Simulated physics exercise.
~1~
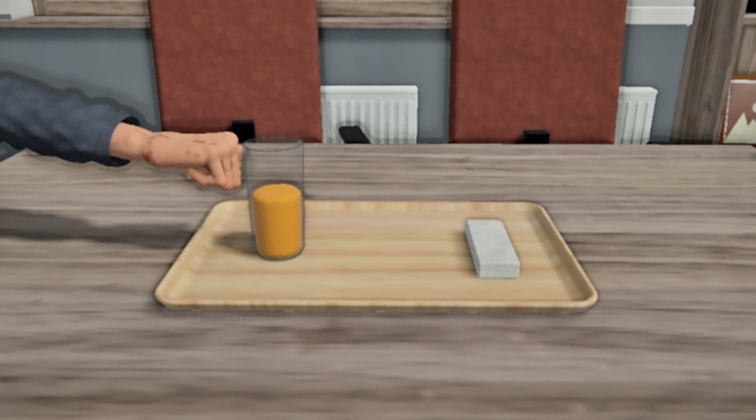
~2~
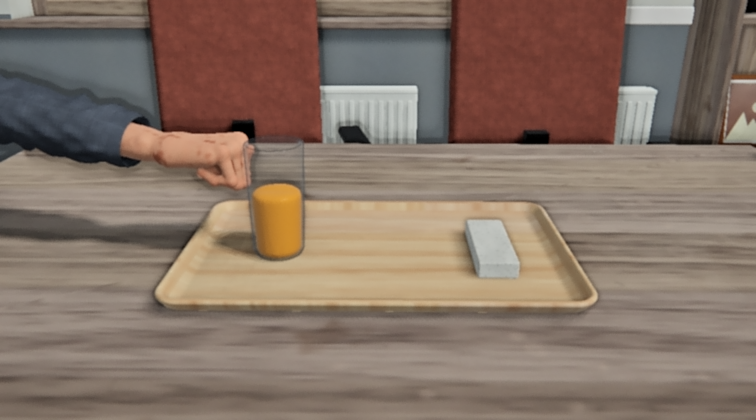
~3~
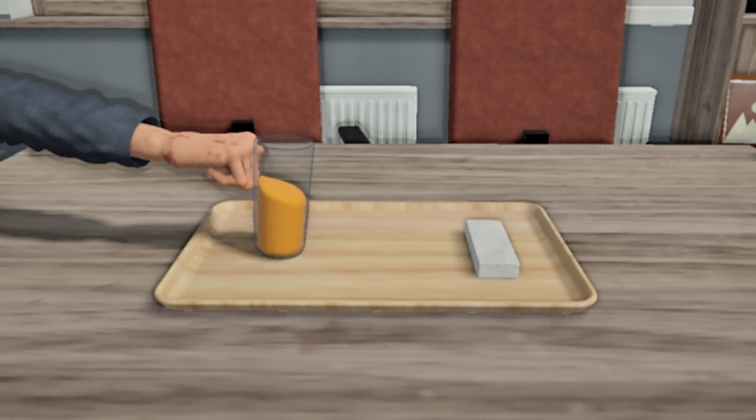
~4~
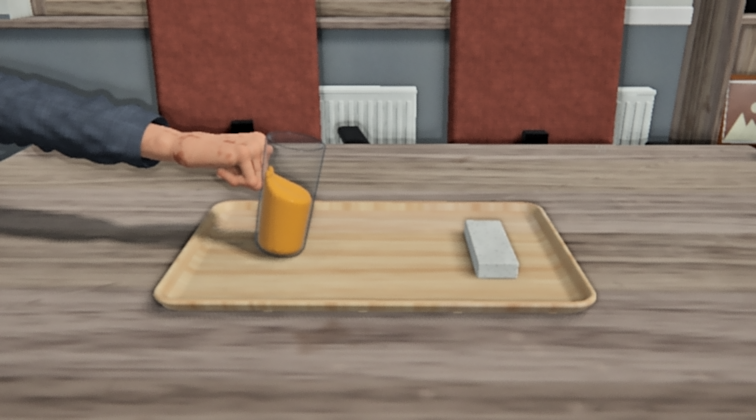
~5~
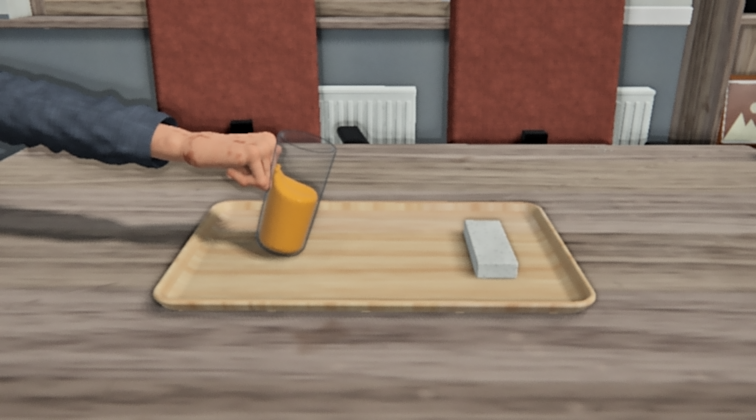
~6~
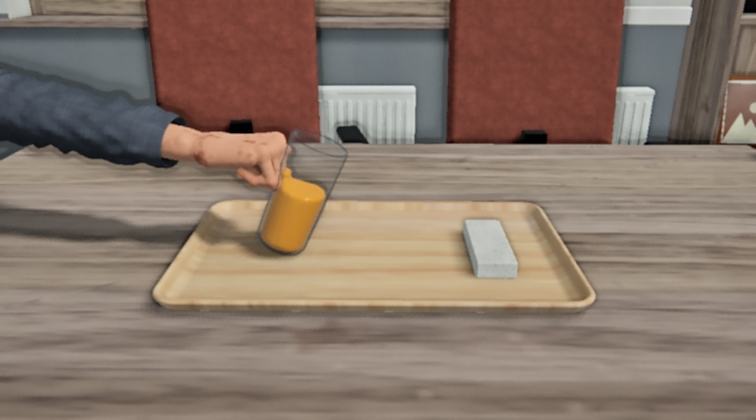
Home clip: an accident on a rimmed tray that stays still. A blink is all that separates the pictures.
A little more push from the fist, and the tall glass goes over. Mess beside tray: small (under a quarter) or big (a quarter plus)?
Small.
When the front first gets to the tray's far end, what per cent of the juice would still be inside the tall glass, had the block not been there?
60 percent or so.
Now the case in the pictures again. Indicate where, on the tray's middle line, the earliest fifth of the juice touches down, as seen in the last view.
About (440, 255).
A moment on, the tall glass is falling and 100 per cent is in the glass, 0 on the tray and 0 above or beyond its rim.
Next, the tall glass lies on its side and 96 per cent is in the glass, 1 on the tray and 3 above or beyond its rim.
Then the tall glass lies on its side and 54 per cent is in the glass, 34 on the tray and 12 above or beyond its rim.
Later the tall glass lies on its side and 28 per cent is in the glass, 61 on the tray and 11 above or beyond its rim.
Finally, 90 per cent is held by tray and glass, 10 is off the tray.
